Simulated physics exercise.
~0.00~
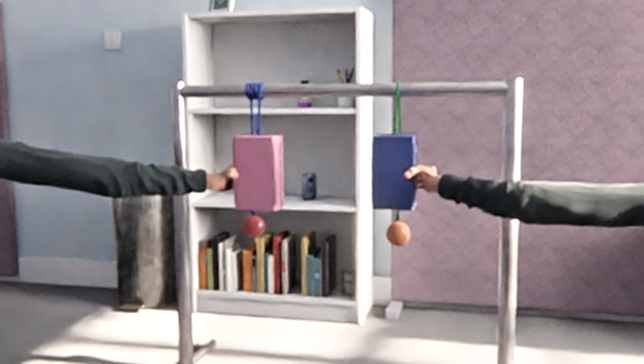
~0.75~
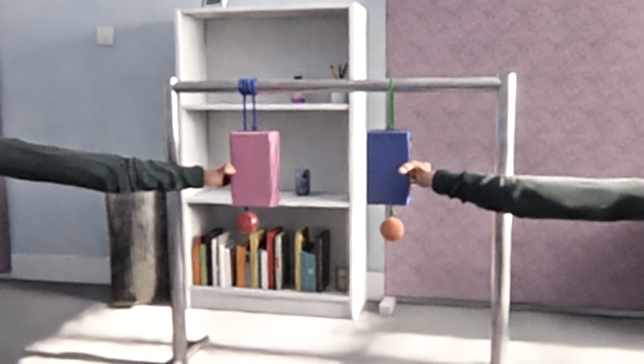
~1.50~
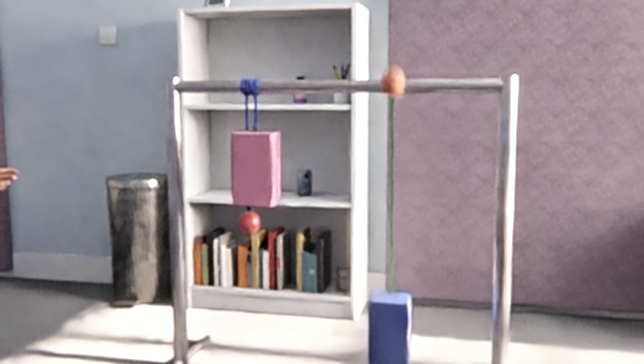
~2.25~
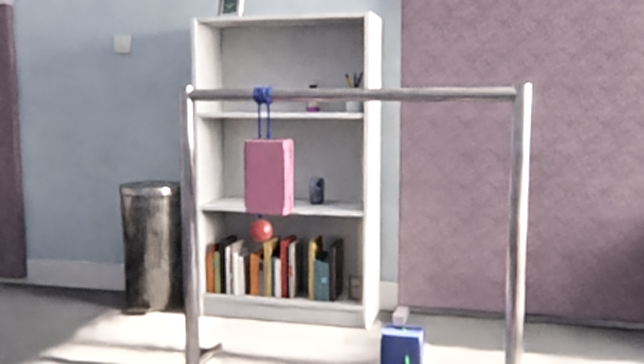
In a room with a pale blue wall and a patterned pink one, a slightly swaying view faces a grey metal rail before a white bookshelf, with a metal bin to the left. A pink case hangs from a blue cord on the left with a red apple beneath it, and a blue case hangs by a green cord on the right above an orange. A hand holds each case, then both let go and draw back. The blue case drops as the orange rises to the rail. Finally the blue case rests on the floor, its cord off the rail, while the pink case still hangs.
